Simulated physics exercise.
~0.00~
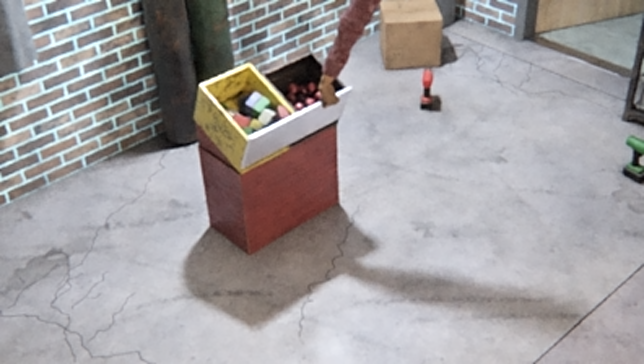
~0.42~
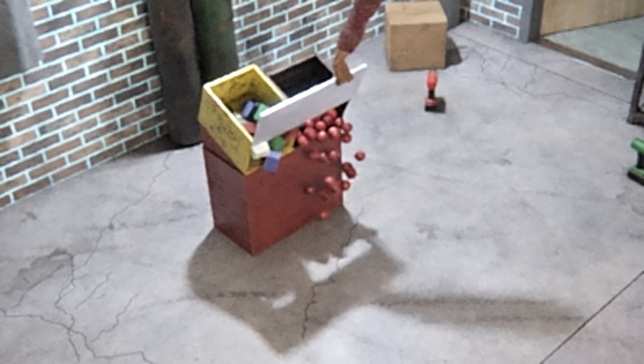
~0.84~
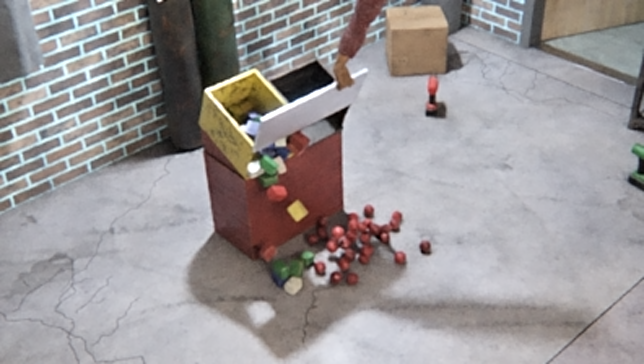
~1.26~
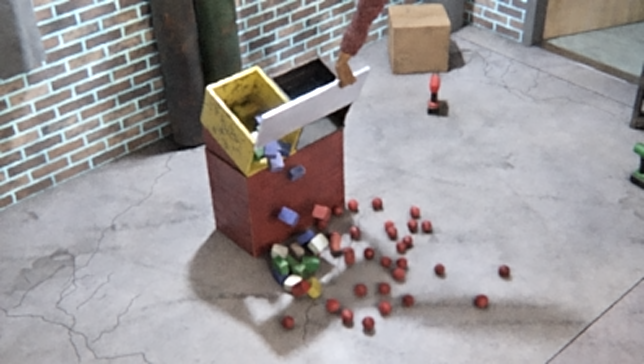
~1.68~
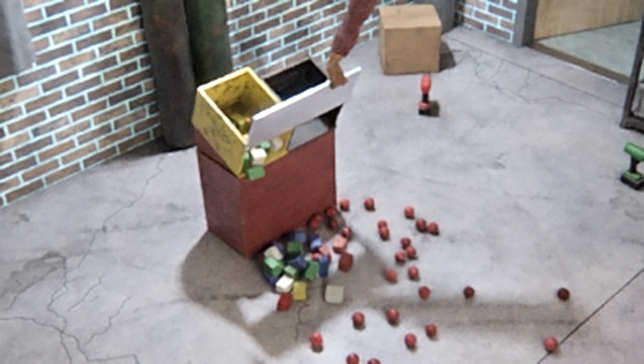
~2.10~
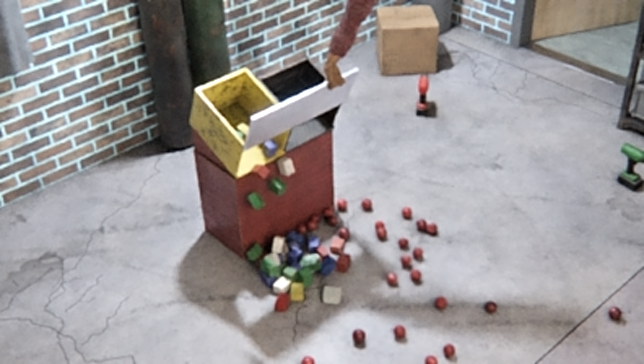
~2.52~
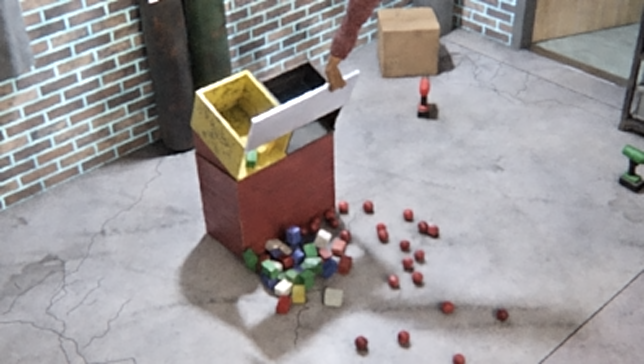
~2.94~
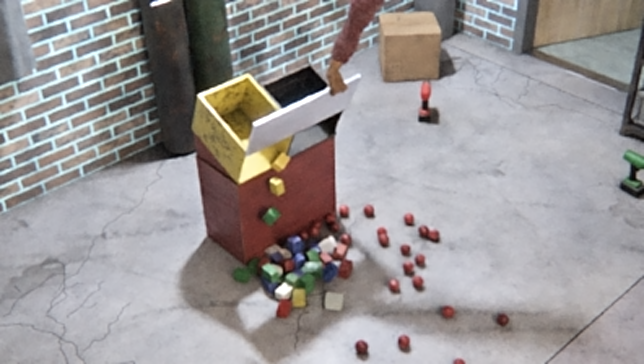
The footage shows a hand lifting a white gate on a black chute and a yellow chute atop a reddish stand; red apples pour out first and scatter across the floor, then colourful toy bricks tumble into a pile, the last few still dropping at the end.
